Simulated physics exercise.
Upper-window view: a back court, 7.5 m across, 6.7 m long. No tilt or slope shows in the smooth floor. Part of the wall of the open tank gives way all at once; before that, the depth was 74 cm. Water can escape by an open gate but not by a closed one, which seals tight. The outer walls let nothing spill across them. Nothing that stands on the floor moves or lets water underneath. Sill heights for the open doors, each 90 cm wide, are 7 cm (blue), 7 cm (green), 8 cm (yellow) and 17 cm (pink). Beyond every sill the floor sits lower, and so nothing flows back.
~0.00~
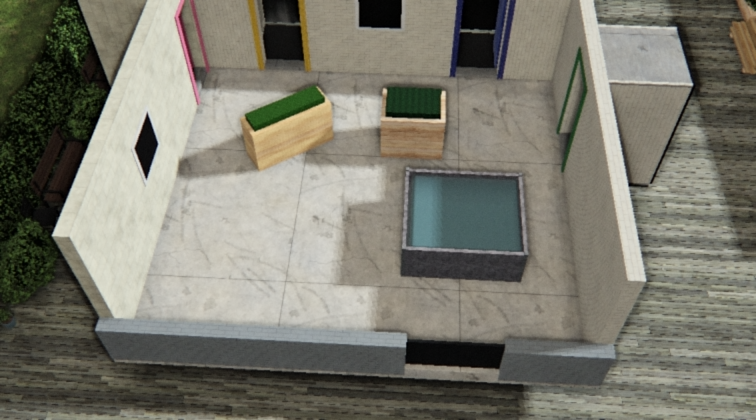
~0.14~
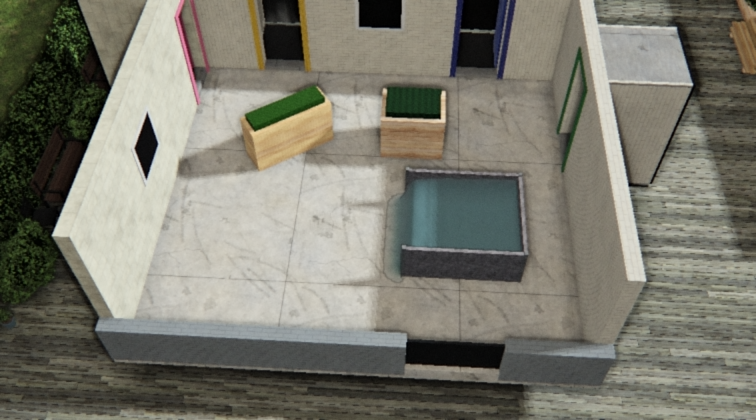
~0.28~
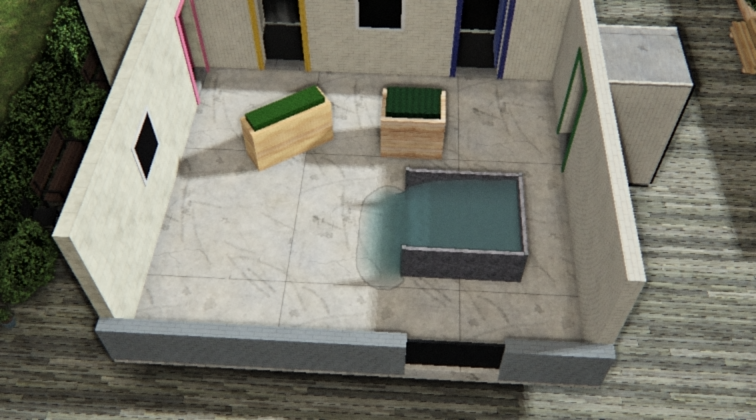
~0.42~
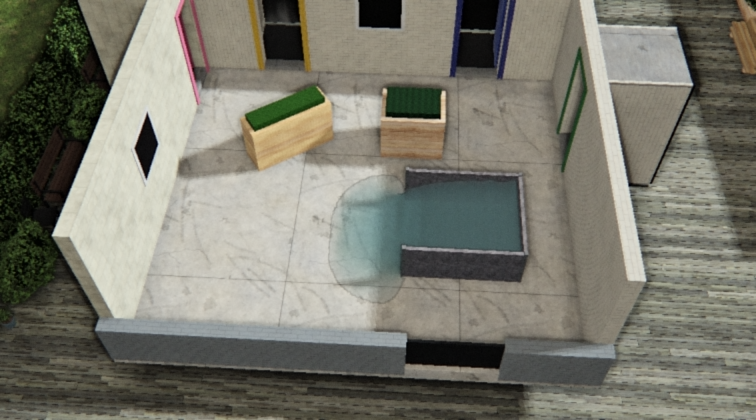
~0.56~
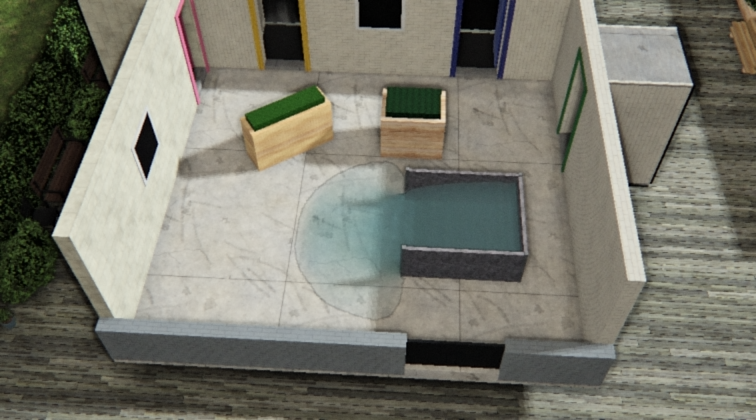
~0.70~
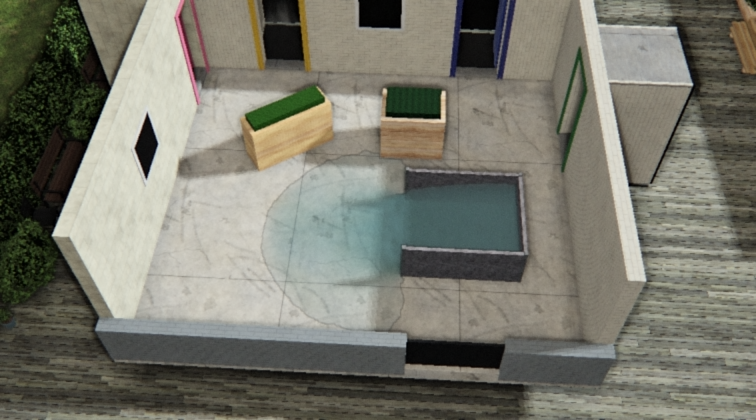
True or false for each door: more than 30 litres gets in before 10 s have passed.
Blue door false, green door false, yellow door false, pink door false.
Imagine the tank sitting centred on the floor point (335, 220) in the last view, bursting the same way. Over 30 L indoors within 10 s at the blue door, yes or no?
In that case blue comes out short of the limit.
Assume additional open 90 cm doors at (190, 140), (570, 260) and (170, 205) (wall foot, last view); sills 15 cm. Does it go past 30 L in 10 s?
The first one doesn't reach it, the second one doesn't reach it, and the third one exceeds it.
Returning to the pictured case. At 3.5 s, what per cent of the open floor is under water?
Wet share: Near 55 percent.
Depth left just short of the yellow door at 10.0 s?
It averages close to 4.5 centimetres.
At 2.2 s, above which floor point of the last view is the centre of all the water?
The water's centre is around (313, 235).
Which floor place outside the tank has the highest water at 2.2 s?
Roughly at pixel (129, 340).
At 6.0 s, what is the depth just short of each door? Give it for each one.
Readings (cm): Blue = 1; green = 0; yellow = 8; pink = 9.
After 1.4 s water covers 40 % of the floor and is deepest (28 cm) near (398, 245); blue door not reached, green door not reached, yellow door not reached, pink door not reached.
After 2.2 s water covers 45 % of the floor and is deepest (43 cm) near (129, 340); blue door not reached, green door not reached, yellow door not reached, pink door not reached.
After 3.5 s water covers 55 % of the floor and is deepest (26 cm) near (140, 302); blue door not reached, green door not reached, yellow door 4 cm at the sill, 0 L in, pink door 4 cm at the sill, 0 L in.
After 6.0 s water covers 65 % of the floor and is deepest (14 cm) near (272, 171); blue door 1 cm at the sill, 0 L in, green door not reached, yellow door 8 cm at the sill, 2 L in, pink door 9 cm at the sill, 0 L in.
After 10.0 s water covers 95 % of the floor and is deepest (15 cm) near (550, 81); blue door 4 cm at the sill, 0 L in, green door 8 cm at the sill, 0 L in, yellow door 4 cm at the sill, 5 L in, pink door 6 cm at the sill, 0 L in.
